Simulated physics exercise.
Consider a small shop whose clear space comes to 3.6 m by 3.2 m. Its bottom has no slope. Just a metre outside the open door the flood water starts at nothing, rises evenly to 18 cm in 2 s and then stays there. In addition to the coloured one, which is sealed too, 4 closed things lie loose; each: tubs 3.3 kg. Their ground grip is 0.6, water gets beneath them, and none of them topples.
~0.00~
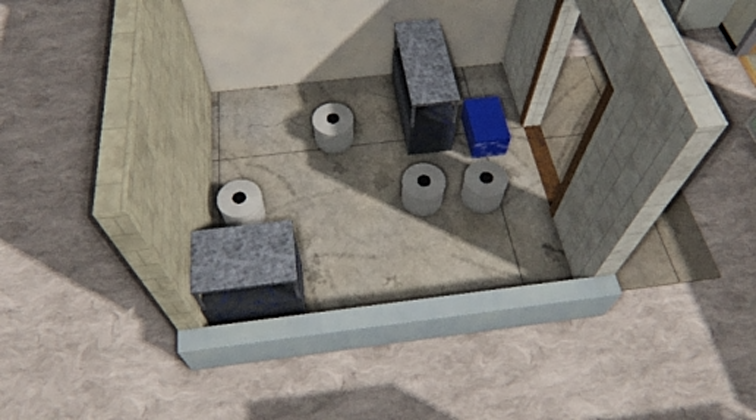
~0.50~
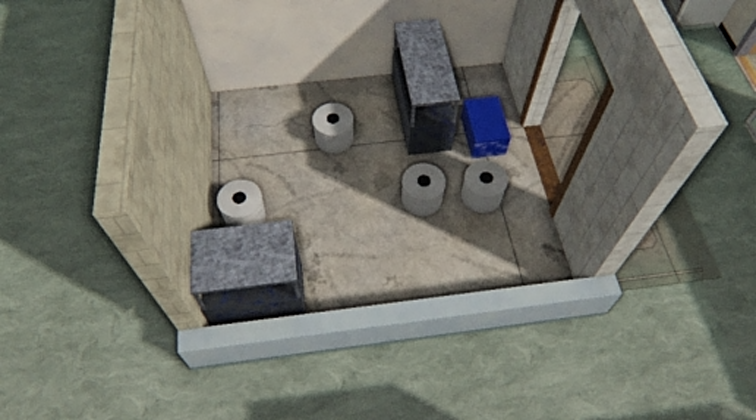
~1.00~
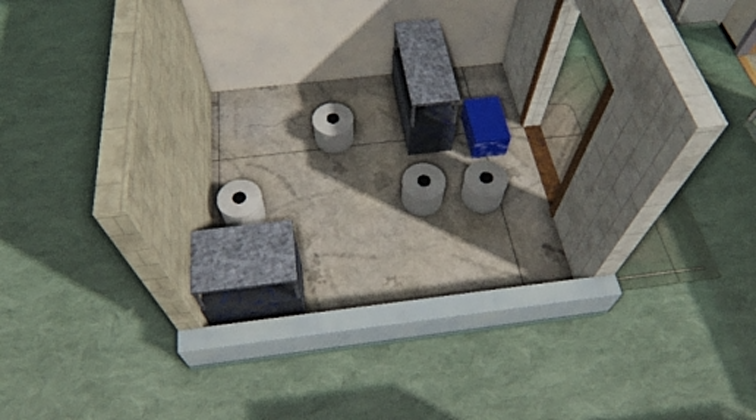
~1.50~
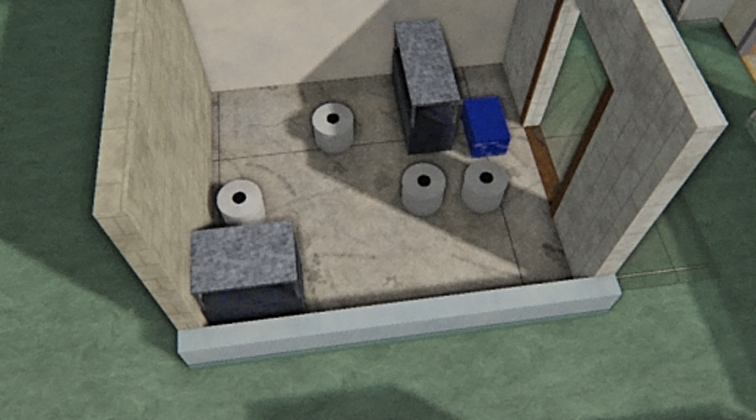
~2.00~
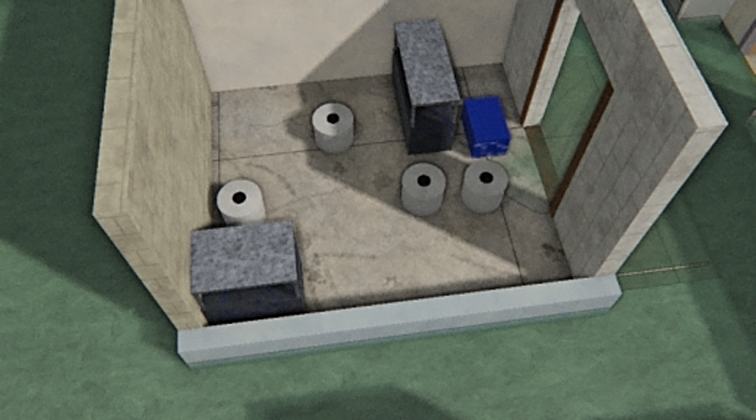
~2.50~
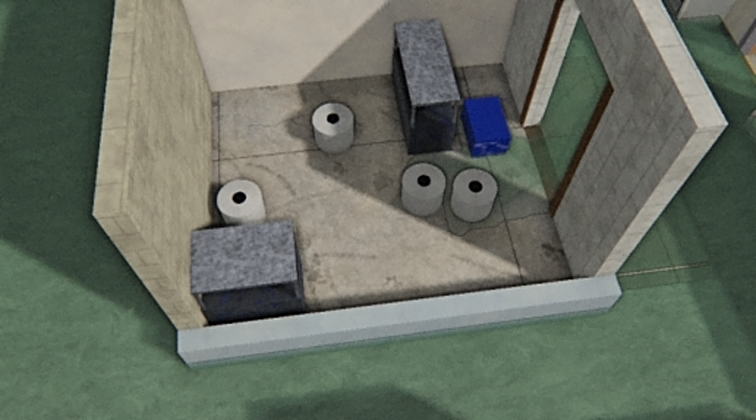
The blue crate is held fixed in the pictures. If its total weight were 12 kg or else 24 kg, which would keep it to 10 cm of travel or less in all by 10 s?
No amount offered serves.
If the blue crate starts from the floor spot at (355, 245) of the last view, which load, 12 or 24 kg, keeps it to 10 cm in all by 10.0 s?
It turns out that no load succeeds.
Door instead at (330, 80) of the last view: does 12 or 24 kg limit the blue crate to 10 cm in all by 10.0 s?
That way, only the big mass suffices.
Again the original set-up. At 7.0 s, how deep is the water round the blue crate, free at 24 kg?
Something like 11 centimetres.
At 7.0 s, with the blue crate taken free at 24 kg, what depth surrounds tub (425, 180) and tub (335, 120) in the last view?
Roughly 8 and 2 cm.
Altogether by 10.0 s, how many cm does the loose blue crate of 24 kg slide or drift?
The distance adds up to about 50 cm.
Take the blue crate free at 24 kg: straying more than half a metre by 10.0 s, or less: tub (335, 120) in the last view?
Verdict for this one: Under half a metre.
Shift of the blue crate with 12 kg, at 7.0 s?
About 5 cm off its spot.
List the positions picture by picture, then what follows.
The first picture shows the blue crate at (487, 118) rests on the ground; 0.0 m2 under water; 0 of 5 have shifted.
The second picture shows the blue crate at (487, 118), on the bottom; 0.0 m2 under water; 0 of 5 have shifted.
The third picture shows the blue crate at (487, 118) rests on the ground; 0.0 m2 under water; 0 of 5 have shifted.
The fourth picture shows the blue crate at (487, 118), on the bottom; 0.0 m2 under water; 0 of 5 have shifted.
The fifth picture shows the blue crate at (487, 118), on the bottom; water covers 0.4 m2; 0 of 5 have shifted.
The sixth picture shows the blue crate at (487, 118), on the bottom; 1.1 m2 under water; 1 of 5 have shifted.
After 3.5 s the blue crate would be 31 cm from its start with 12 kg and 17 cm from its start with 24 kg; 6 cm of water round it then.
After 4.5 s the blue crate would be 56 cm from its start with 12 kg and 18 cm from its start with 24 kg; 6 cm of water round it then.
After 7.0 s the blue crate would be 7 cm from its start with 12 kg and 13 cm from its start with 24 kg; 11 cm of water round it then.
After 10.0 s the blue crate would be 30 cm from its start with 12 kg and 27 cm from its start with 24 kg; 10 cm of water round it then.
